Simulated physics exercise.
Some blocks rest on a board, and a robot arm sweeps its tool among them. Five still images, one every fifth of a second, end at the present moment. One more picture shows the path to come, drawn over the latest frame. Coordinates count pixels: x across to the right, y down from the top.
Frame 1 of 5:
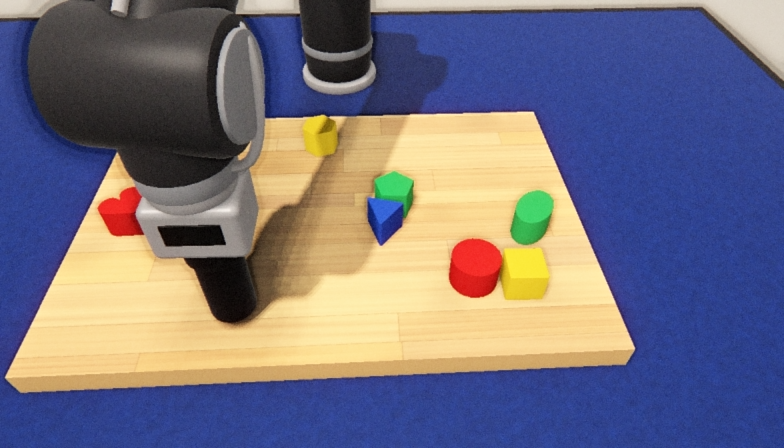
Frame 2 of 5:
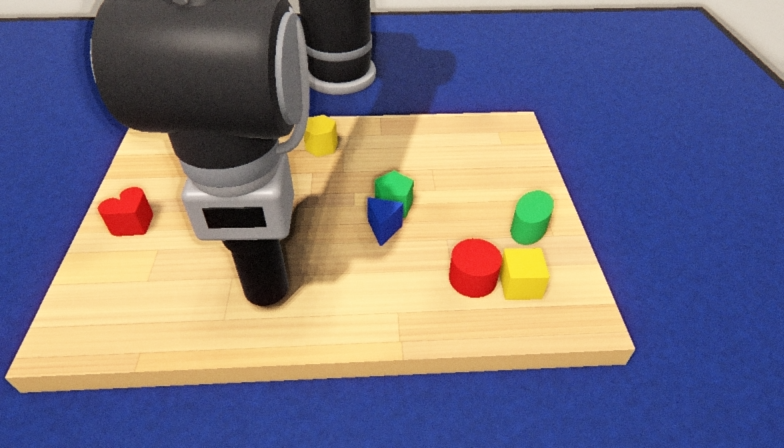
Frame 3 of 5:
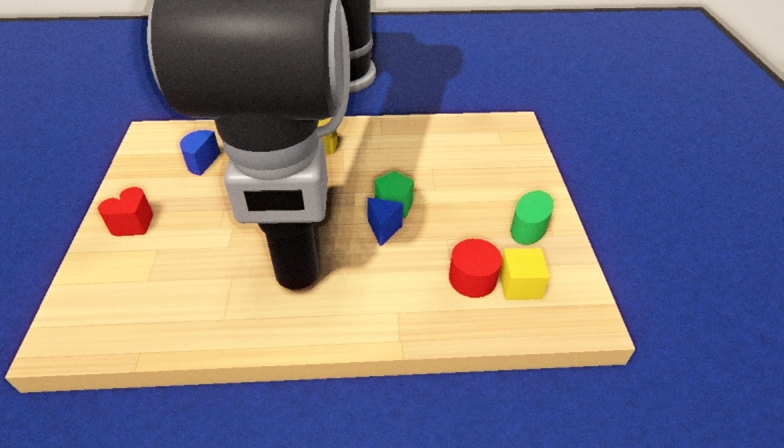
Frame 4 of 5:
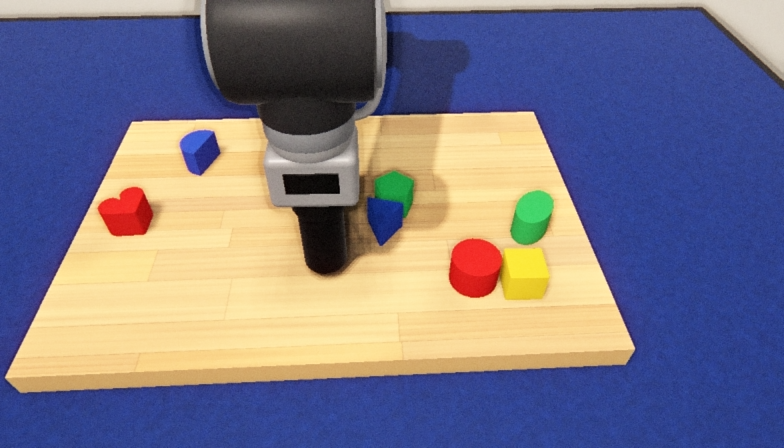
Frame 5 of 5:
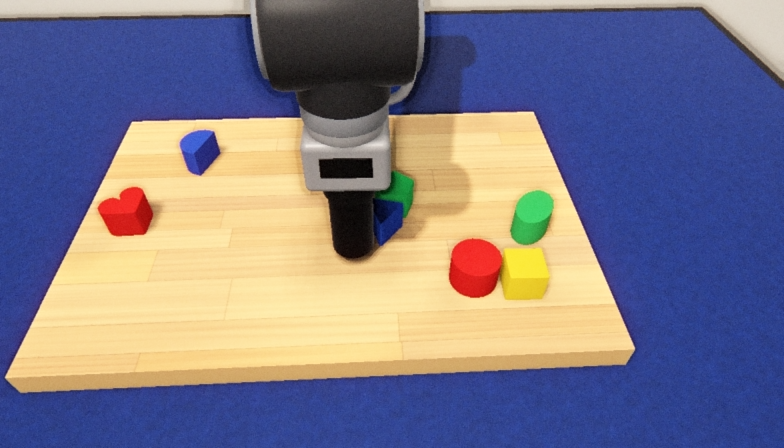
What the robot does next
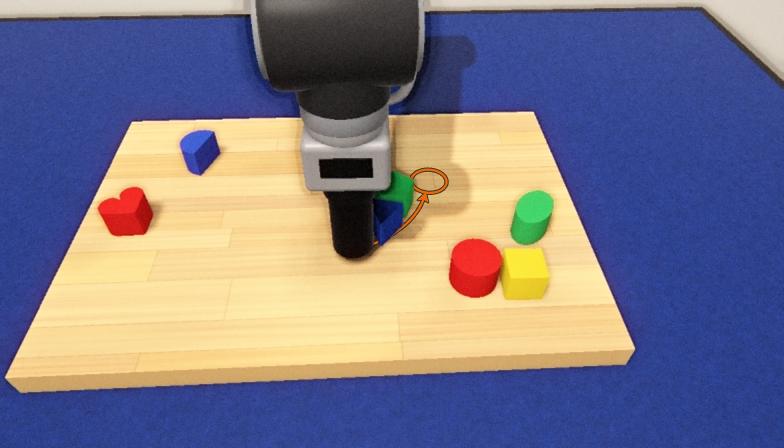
A black and grey robot arm reaches over a pale wooden board on a blue surface, seen from above at a fixed angle. A red heart and a blue block sit at left, a yellow block at the back, green and blue blocks near the middle, and green, red and yellow blocks at right. The arm glides steadily right and slightly back, bringing its black tool beside the middle pair, while the blocks stay still.
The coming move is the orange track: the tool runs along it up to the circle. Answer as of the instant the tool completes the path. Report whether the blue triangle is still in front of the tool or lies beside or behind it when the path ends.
It stays on the tool's front.
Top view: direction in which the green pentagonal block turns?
It rotates counterclockwise.
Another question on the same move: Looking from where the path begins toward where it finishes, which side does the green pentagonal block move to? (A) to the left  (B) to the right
The correct letter is A.
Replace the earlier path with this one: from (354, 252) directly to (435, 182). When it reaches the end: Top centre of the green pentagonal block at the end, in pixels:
At (409, 144).
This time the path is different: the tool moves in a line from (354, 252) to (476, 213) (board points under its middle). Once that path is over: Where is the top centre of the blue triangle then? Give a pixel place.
For the centre of its top, I'd go with (431, 182).
The drawn path runs from (354, 252) through (393, 233) and (419, 208) to (429, 181).
On the path given first. One third of the way, tool (394, 225); blue triangle (409, 192), turned 45° anticlockwise; green pentagonal block (398, 174), turned 35° anticlockwise.
Two thirds of the way, tool (420, 199); blue triangle (430, 166), turned 70° anticlockwise; green pentagonal block (397, 165), turned 60° anticlockwise.
At the end, tool (430, 173); blue triangle (443, 144), turned 35° anticlockwise; green pentagonal block (393, 161), turned 75° anticlockwise; red cylinder not moved.
